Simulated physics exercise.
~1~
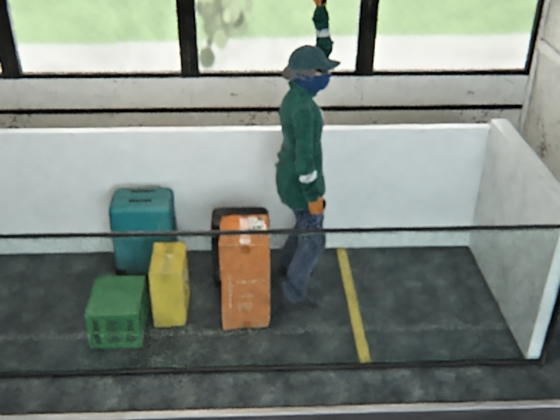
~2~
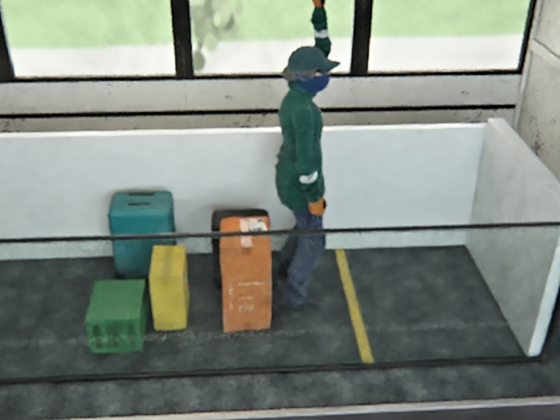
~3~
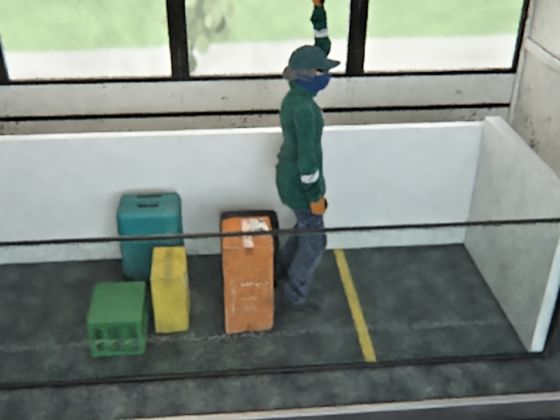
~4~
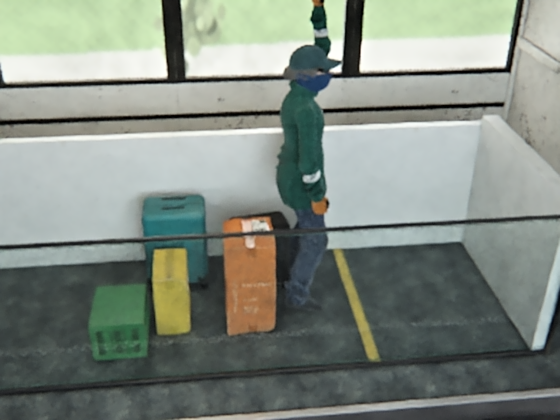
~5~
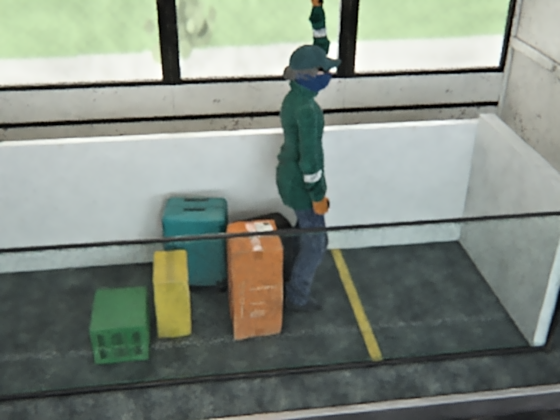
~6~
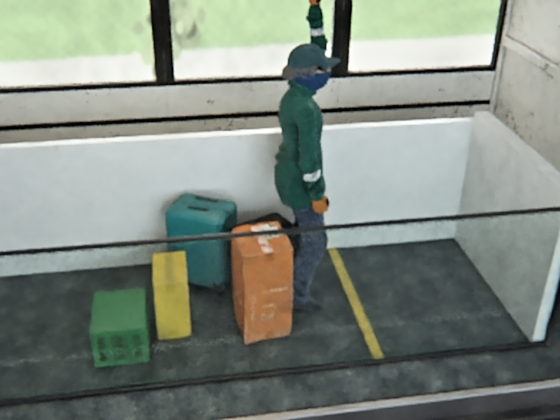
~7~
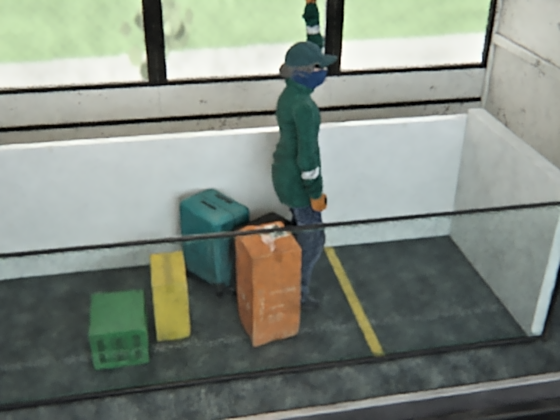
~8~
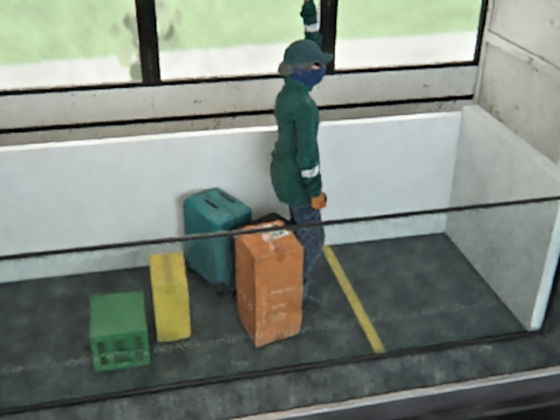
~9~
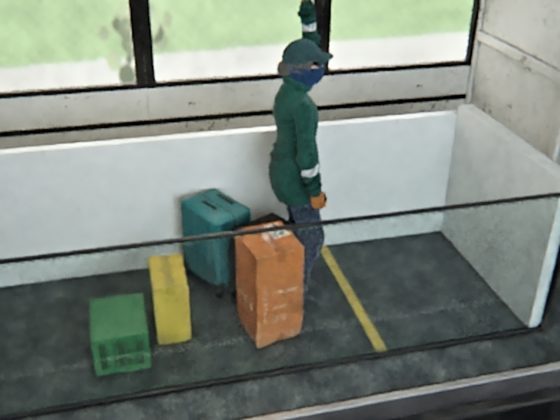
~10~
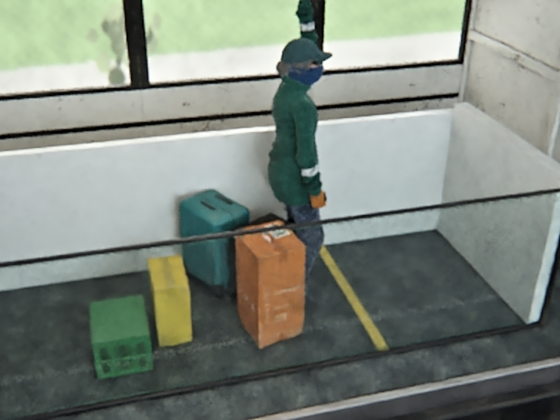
Traveller in green standing with one arm raised as a teal case rolls right among luggage, stopping short of the yellow line.
